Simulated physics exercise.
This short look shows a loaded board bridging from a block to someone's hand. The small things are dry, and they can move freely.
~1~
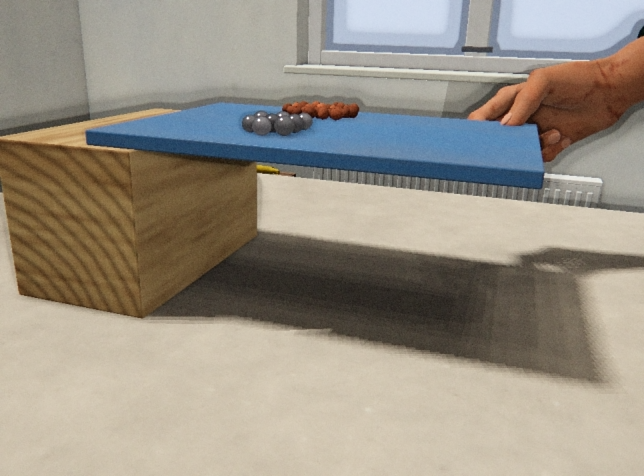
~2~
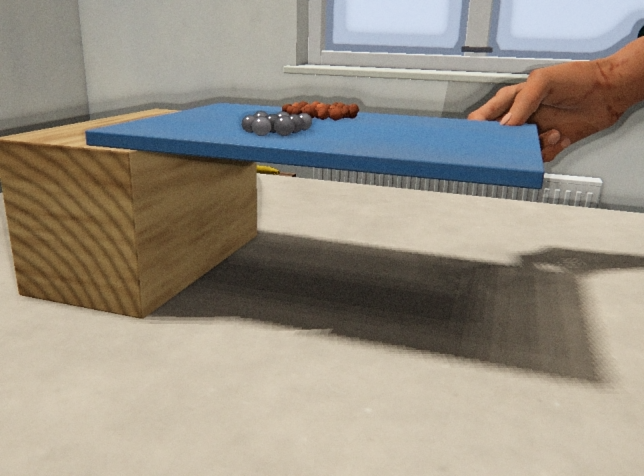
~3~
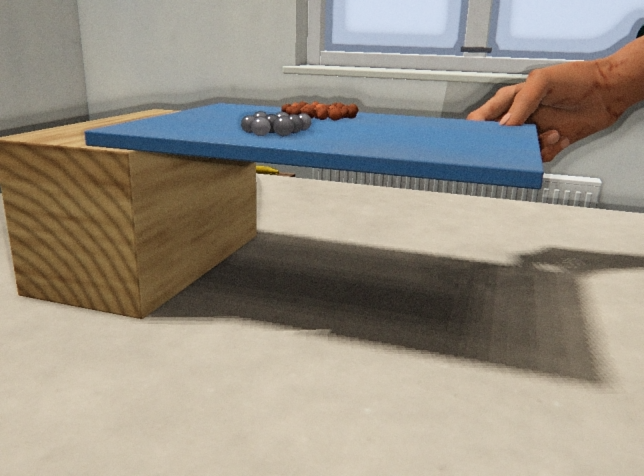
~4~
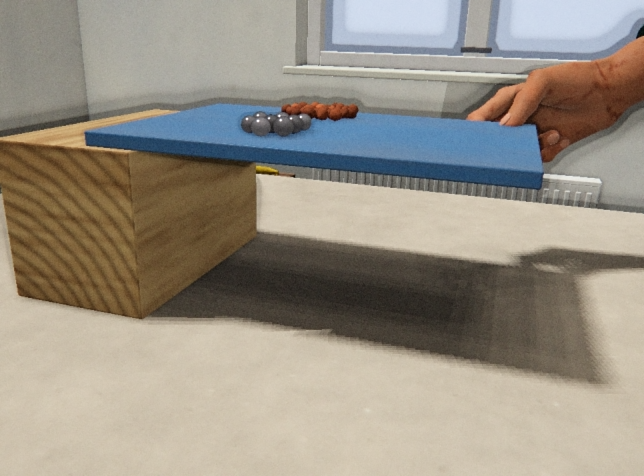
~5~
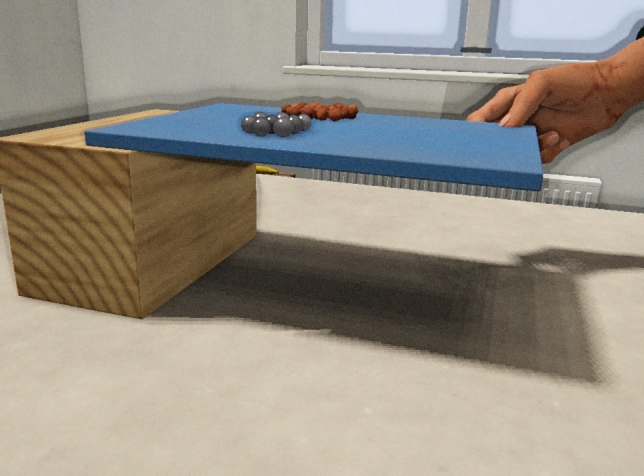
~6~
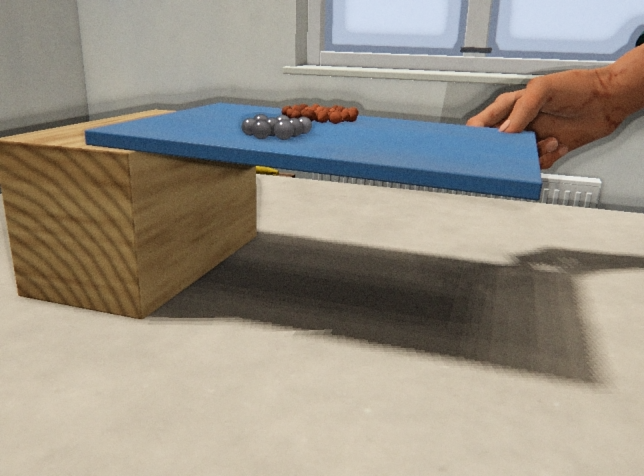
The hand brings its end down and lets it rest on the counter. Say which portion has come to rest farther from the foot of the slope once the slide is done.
The portion farther from the foot is the front one.
Then, 0.59 s later than the last frame, board sloping at 17°; front portion every one still on the board; back portion every one still on the board.
Then, 1.10 s later than the last frame, board resting at 29°; front portion mostly up to a board's length out; back portion mostly less than half a board's length out.
Then, 1.54 s later than the last frame, board resting at 29°; front portion mostly one to two board lengths out; back portion mostly less than half a board's length out.
When it is over, board resting at 29°; front portion mostly more than two board lengths out, the larger part gone off the counter; back portion mostly less than half a board's length out; the front portion has gone farther.
